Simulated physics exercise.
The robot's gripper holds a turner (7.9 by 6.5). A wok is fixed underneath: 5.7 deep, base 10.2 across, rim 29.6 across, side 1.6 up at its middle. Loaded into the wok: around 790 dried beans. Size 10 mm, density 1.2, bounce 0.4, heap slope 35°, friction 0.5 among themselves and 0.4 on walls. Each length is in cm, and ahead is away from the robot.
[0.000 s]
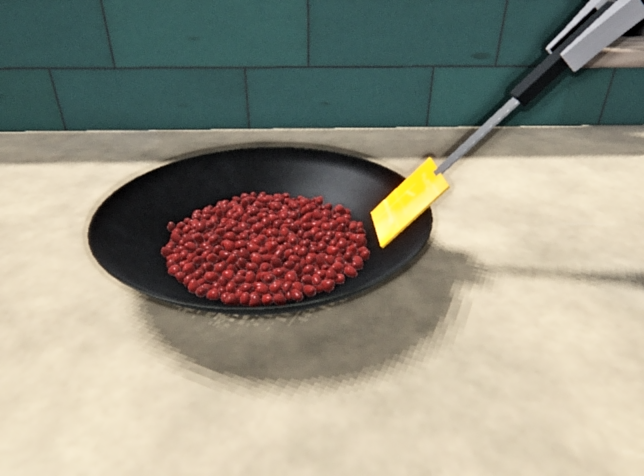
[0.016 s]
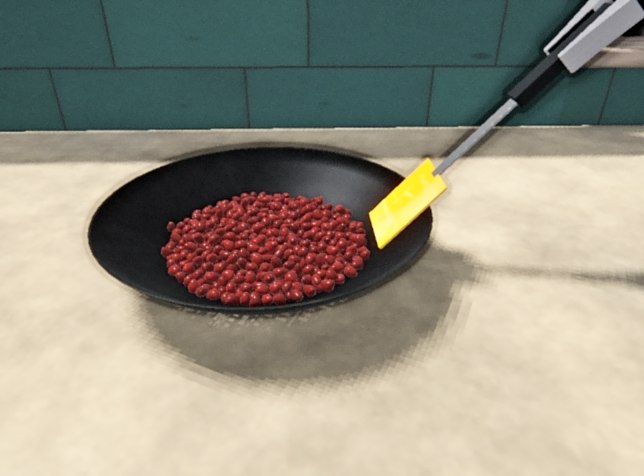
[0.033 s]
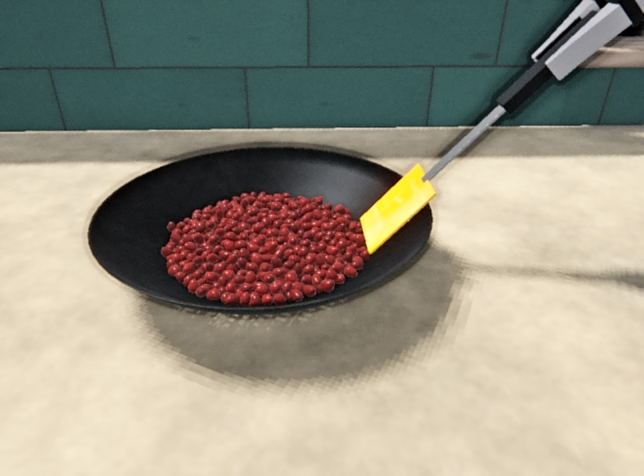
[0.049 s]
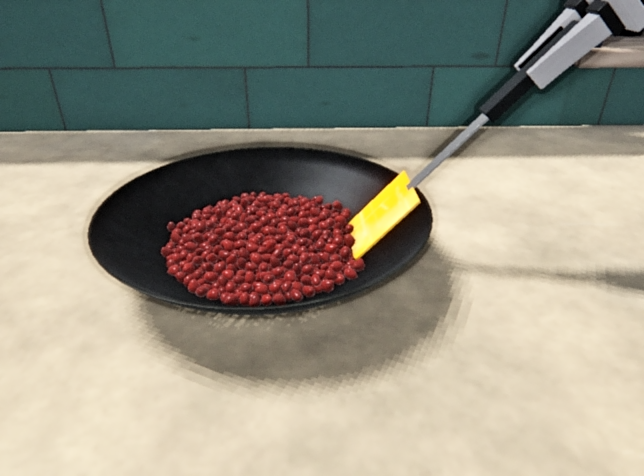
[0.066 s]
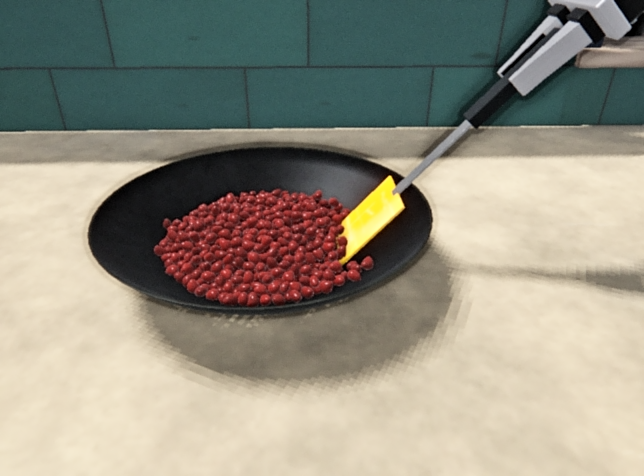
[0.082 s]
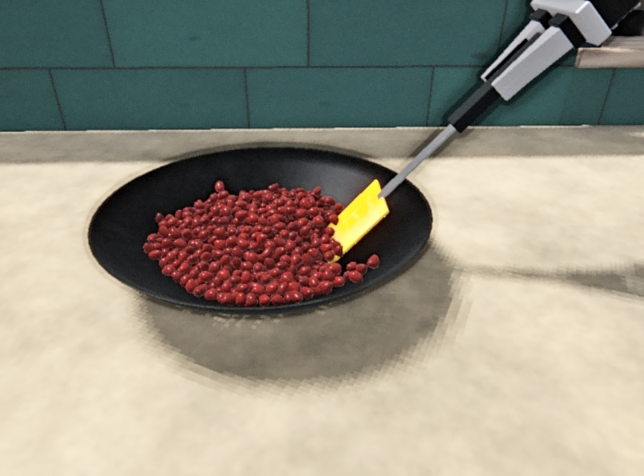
On a pale countertop, a robot gripper sliding a yellow turner leftward into dark red beans in a black wok, nudging the heap.
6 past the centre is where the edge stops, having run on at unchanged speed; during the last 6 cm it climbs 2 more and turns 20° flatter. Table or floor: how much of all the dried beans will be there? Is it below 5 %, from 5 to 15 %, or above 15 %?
Below 5 %.
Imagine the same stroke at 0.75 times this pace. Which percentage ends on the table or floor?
I'd put it around 0 per cent.
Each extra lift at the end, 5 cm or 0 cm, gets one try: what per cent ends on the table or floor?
5 and 0 per cent.
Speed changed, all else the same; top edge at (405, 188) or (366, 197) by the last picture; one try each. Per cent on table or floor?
0 % and 0 %.
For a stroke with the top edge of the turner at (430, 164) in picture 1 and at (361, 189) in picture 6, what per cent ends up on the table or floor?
0 %.
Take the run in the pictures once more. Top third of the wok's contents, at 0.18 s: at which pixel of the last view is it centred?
Centre: Roughly (199, 225) in the last picture.
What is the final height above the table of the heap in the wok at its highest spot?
Roughly 7.0 centimetres.
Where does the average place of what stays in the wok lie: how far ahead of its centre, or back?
The balance point is about 5.0 cm ahead.
By 0.13 s, sloping 48°, highest piece 7 above the table; 794 in the wok.
By 0.18 s, sloping 40°, highest piece 7 above the table; 794 in the wok.
By 0.40 s, sloping 28°, highest piece 7 above the table; 794 in the wok.
By 1.45 s, sloping 28°, highest piece 7 above the table; 794 in the wok.
Final count, 794 in the wok. That is 0 % on the table or floor.
